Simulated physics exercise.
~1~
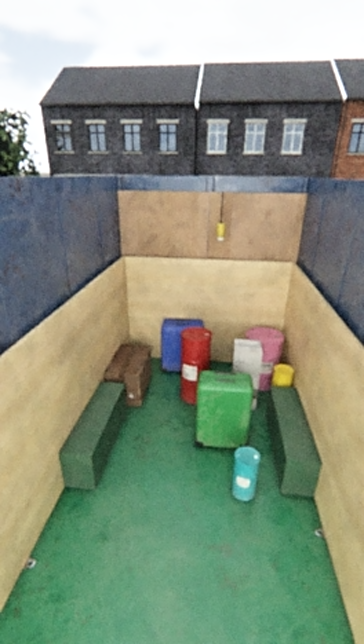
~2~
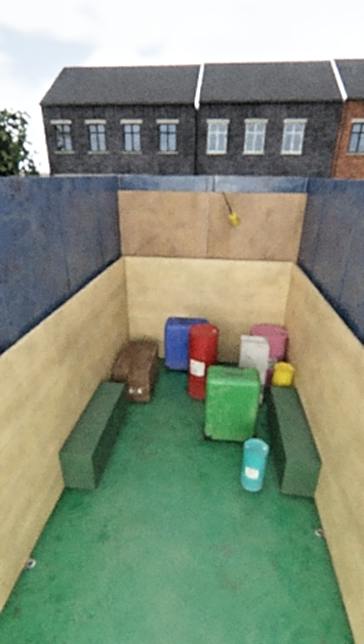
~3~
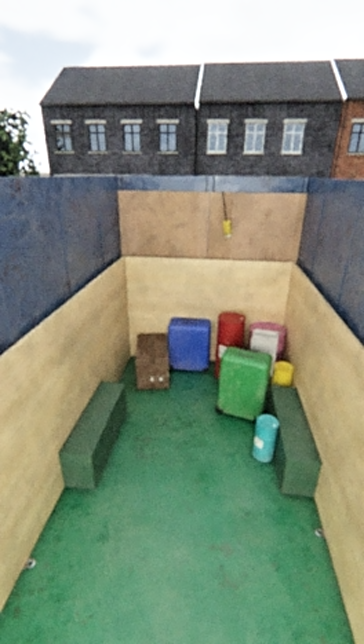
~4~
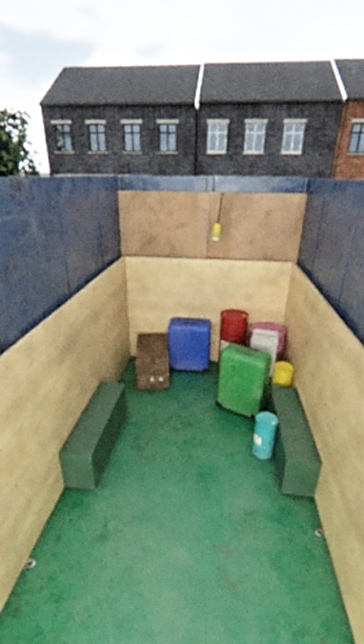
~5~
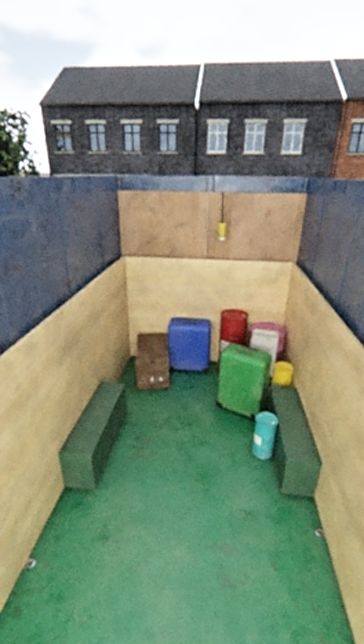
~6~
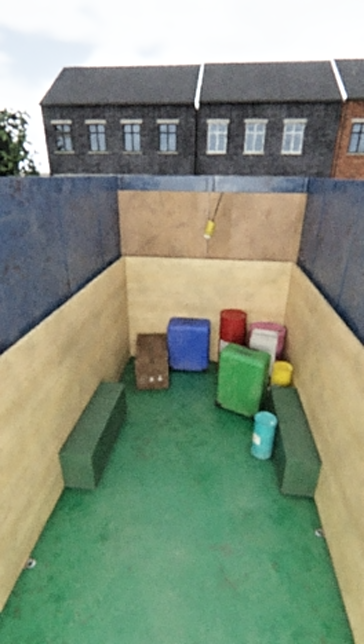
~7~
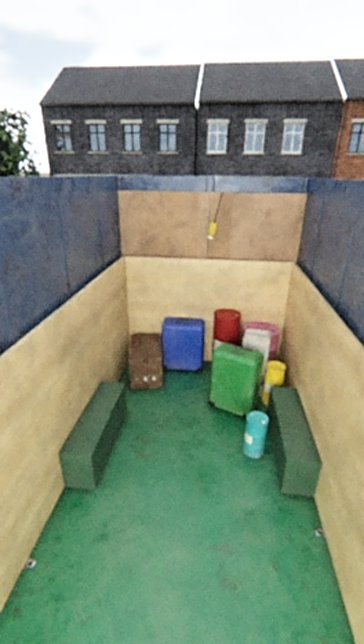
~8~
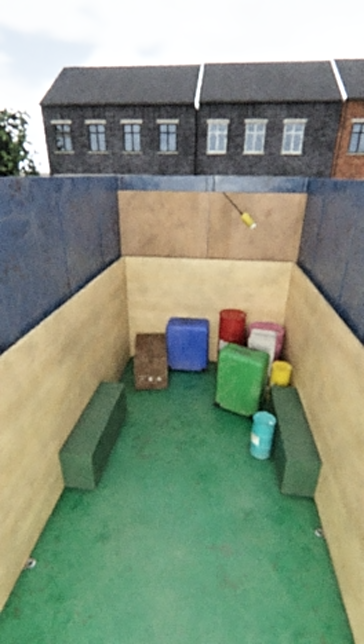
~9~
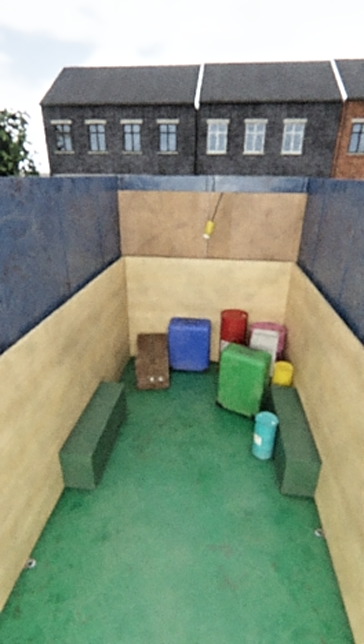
A van's open load bay, with pale lower walls and blue upper panels, is seen from the rear towards the bulkhead, dark brick houses beyond. Between two low green wheel boxes stand a green case, a turquoise canister in front, a red drum and blue case behind, a brown box at left, and white, pink and yellow pieces at right. A yellow lamp swings on its cord. The load slides right and towards the bulkhead, then settles. Later it shifts slightly left, then back right. At the end the green case and turquoise canister stand upright near the right wheel box.
